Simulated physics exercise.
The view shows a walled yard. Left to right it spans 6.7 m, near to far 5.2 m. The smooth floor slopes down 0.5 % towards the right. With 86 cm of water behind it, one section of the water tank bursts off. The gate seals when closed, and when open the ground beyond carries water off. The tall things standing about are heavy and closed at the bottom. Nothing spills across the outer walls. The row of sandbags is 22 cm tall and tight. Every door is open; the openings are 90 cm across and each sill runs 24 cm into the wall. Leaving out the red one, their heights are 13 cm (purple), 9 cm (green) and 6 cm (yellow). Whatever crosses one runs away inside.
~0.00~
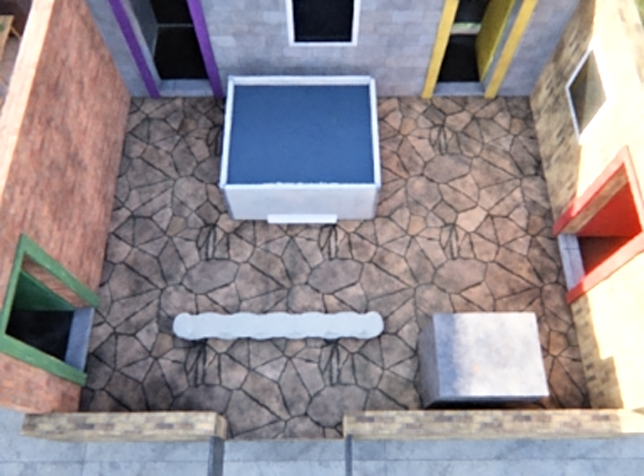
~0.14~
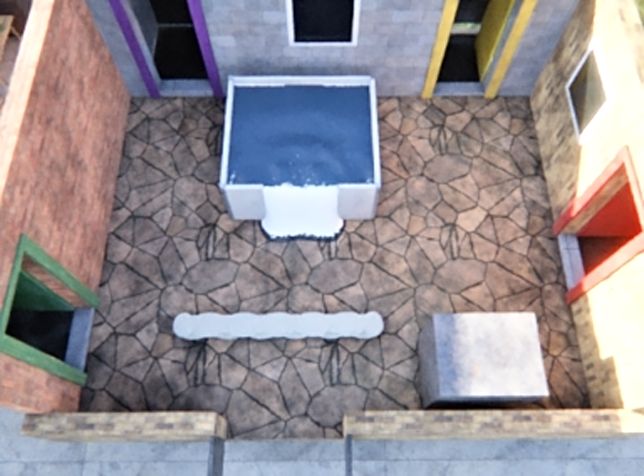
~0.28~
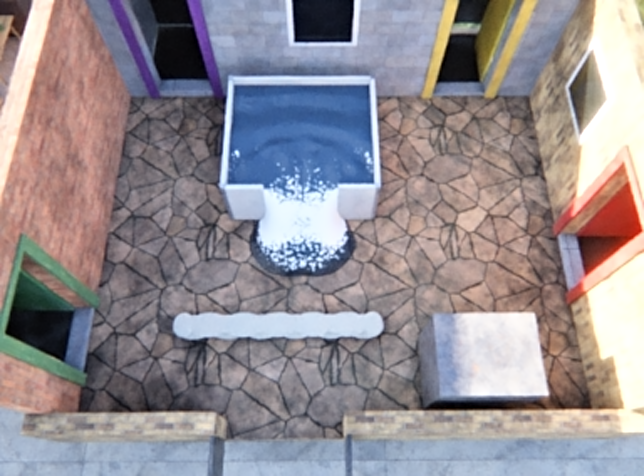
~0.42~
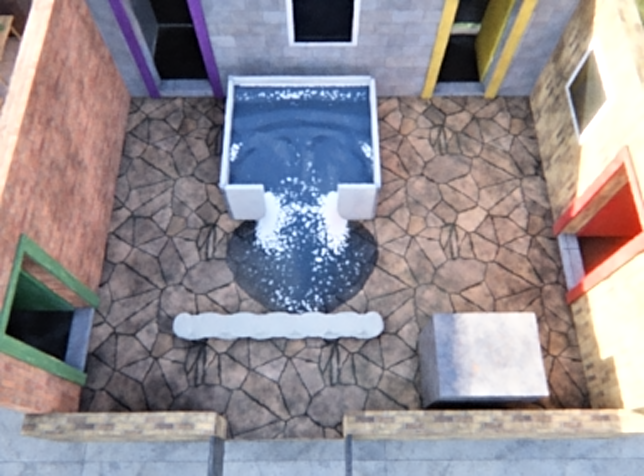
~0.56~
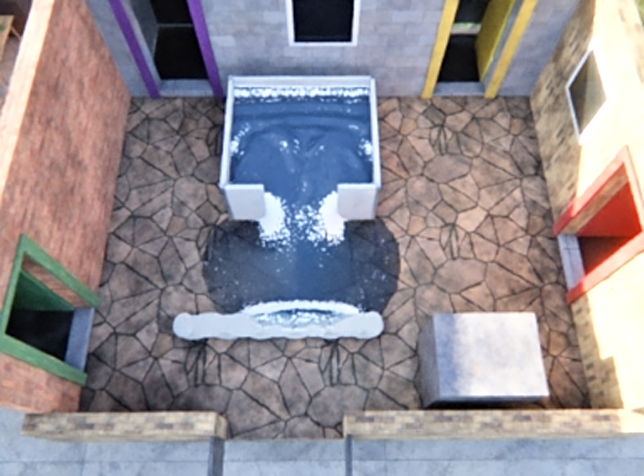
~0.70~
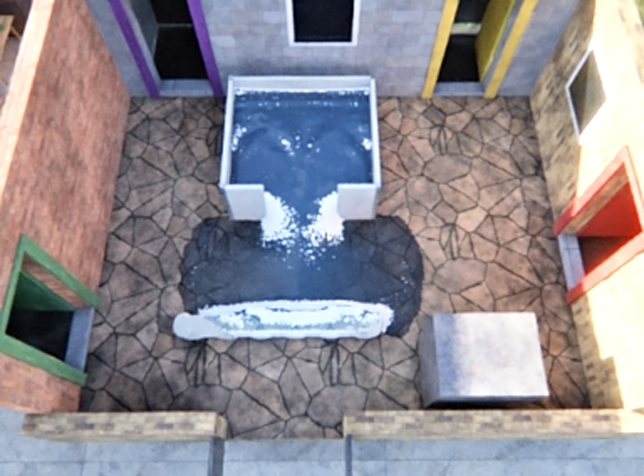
In the video, a walled yard with coloured doorways holds a still tank of water until part of its front gives way; water pours across the stone-patterned floor, foams against a low white barrier and spreads sideways.
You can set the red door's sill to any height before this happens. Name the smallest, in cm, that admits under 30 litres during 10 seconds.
Some 16 cm above the ground.
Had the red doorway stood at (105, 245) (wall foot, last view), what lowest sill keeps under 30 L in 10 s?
About 14.5 cm.
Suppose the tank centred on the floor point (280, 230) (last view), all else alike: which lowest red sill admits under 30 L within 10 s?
Some 12.5 cm.
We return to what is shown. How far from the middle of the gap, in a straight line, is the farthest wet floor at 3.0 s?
About 4.8 m.
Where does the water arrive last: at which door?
It is the yellow one.
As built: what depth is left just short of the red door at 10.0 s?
Roughly 13.5 cm deep.
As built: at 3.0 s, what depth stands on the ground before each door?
In cm: Purple 0, red 18, green 17, yellow 0.
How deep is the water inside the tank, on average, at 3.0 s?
Some 36 cm.
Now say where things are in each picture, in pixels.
In the first frame, the water tank at (301, 133) is whole and still, 86 cm deep; the red door at (594, 236) is dry.
In the second frame, the front is at (274, 237), 0.4 m from the gap at (302, 205); 0.3 m2 of floor is wet, 86 cm left at the back.
In the third frame, water pours out at (302, 207) and has run 0.9 m, to (285, 271); about 14 cm deep outside, 86 cm at the back.
In the fourth frame, the front is at (293, 315), 1.6 m from the gap at (302, 207); 2.3 m2 of floor is wet, 80 cm left at the back.
In the fifth frame, water pours out at (302, 207) and has run 1.7 m, to (274, 324); about 7 cm deep outside, 72 cm at the back.
In the sixth frame, water pours out at (302, 207) and has run 1.9 m, to (401, 327); about 6 cm deep outside, 74 cm at the back; 2.2 m in a straight line remain to the red door at (594, 236).
After 1.4 s water covers 40 % of the floor, deepest (46 cm) near (302, 311); it has not reached the red door.
After 3.0 s water covers 70 % of the floor, deepest (32 cm) near (289, 311); 18 cm at the red door, 25 litres in over its 9 cm sill.
After 10.0 s water covers 95 % of the floor, deepest (16 cm) near (531, 112); 14 cm at the red door, 167 litres in over its 9 cm sill.
At the red door as built, the water arrived by 2.0 s and peaked near 19 cm at 2.8 s.
Run again over the same 10 s with other heights there, 48 litres in over 14 cm, 8 litres over 19.5 cm. The limit of 30 litres is kept from about 16 cm up.
